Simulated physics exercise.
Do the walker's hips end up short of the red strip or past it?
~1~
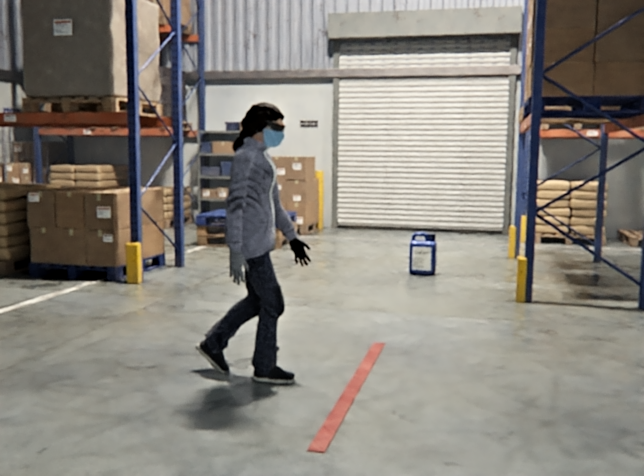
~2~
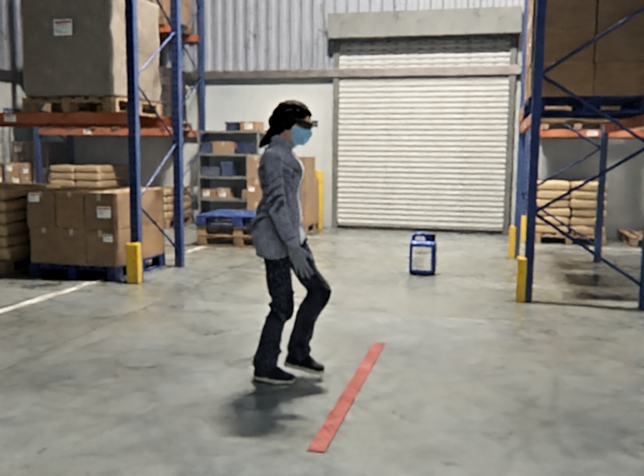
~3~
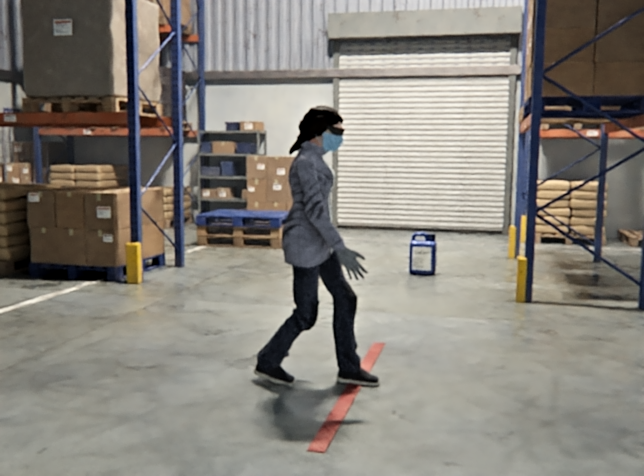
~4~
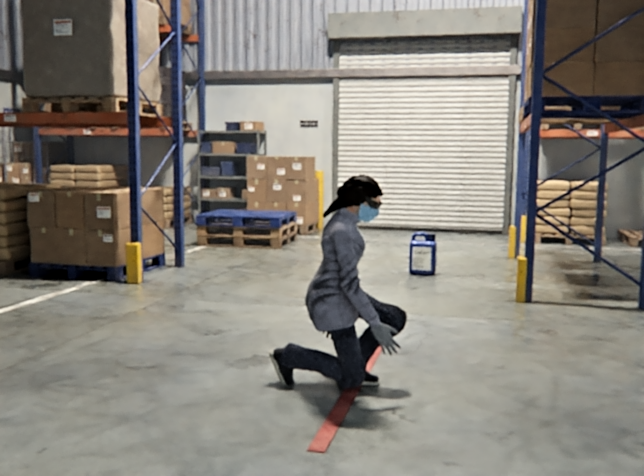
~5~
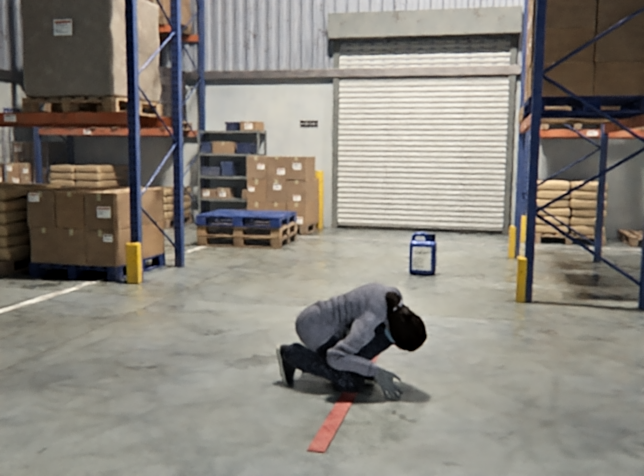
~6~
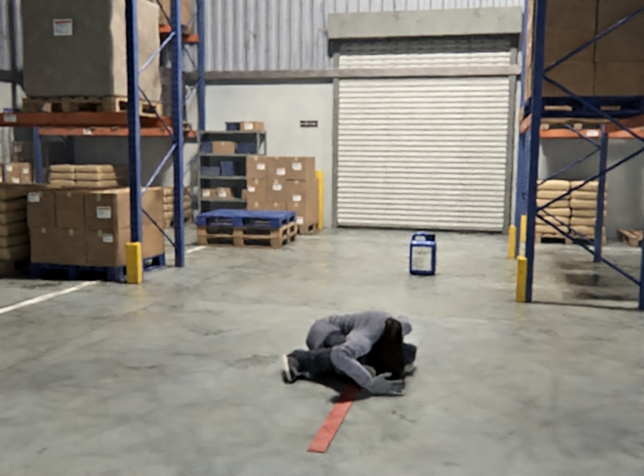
The walker's hips end up short of the red strip, on its left side, while the head is beyond it.
